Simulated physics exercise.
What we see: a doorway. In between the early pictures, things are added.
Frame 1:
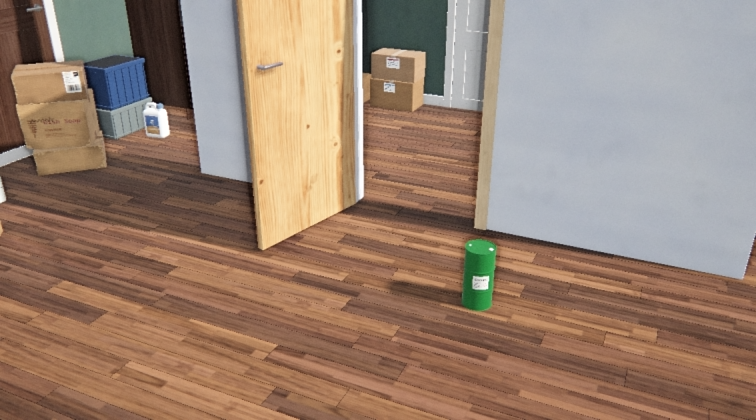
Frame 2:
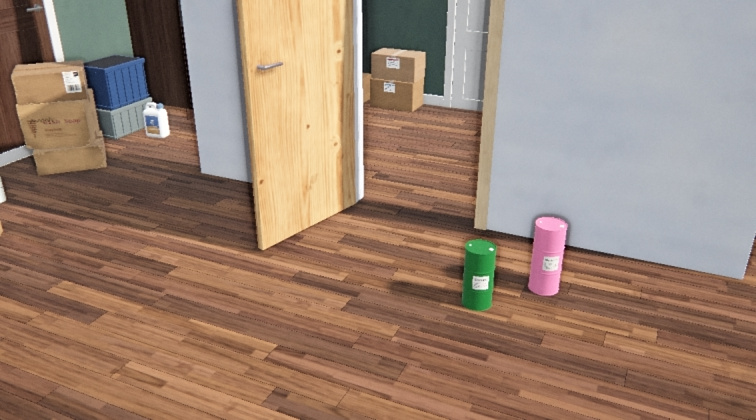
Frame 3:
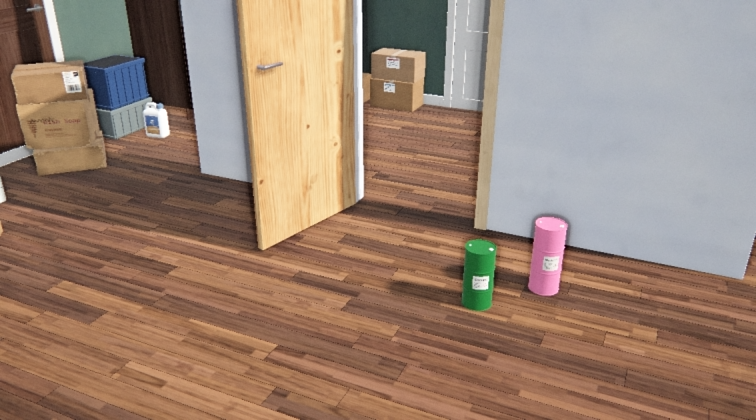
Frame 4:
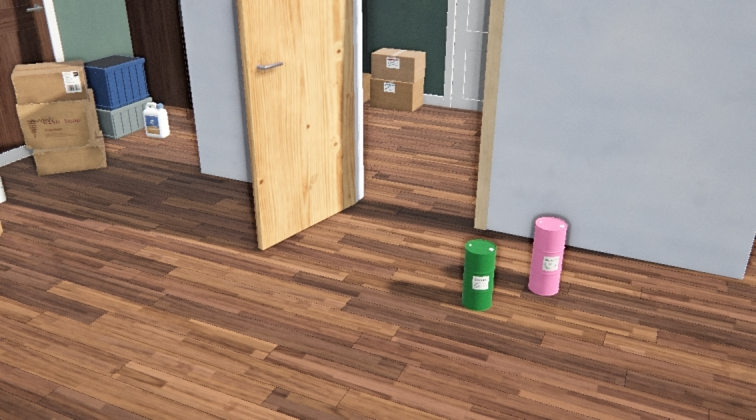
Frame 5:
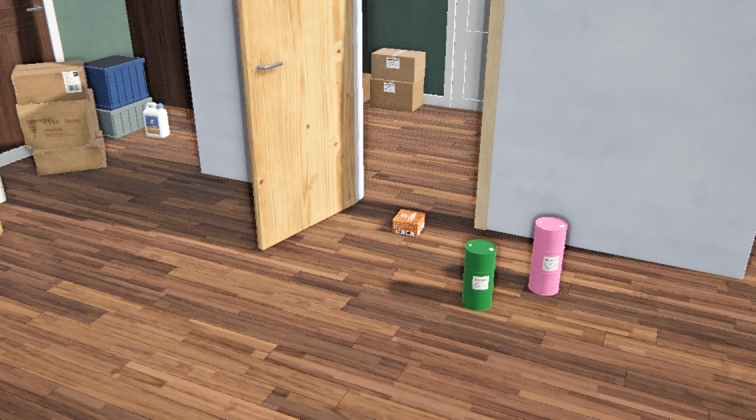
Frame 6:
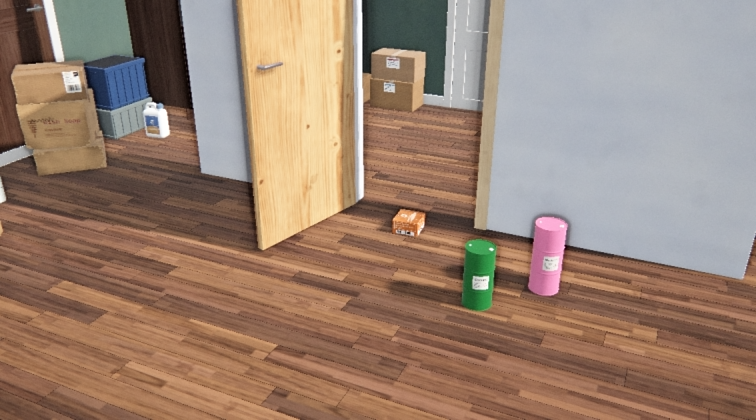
To begin with, a green canister stands alone on the wooden floor near a wide-open door, with boxes and crates in the background. A pink canister then appears to its right, and later a small orange box appears to its left by the doorway, while everything else stays still.
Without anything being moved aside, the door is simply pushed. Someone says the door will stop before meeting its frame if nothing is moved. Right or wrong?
Wrong.
Then, 1.10 s after the last picture, open by 78°.
Then, 2.00 s after the last picture, open by 39°.
Then, 2.40 s after the last picture, open by 21°; orange box slid about its own width near (425, 218).
Then, 2.80 s after the last picture, open by 4°; orange box slid about its own width near (439, 210).
At rest, open by 0°; moved from the start, orange box; the other 2 in place. Seen from the same camera at the end, orange box near (442, 206).
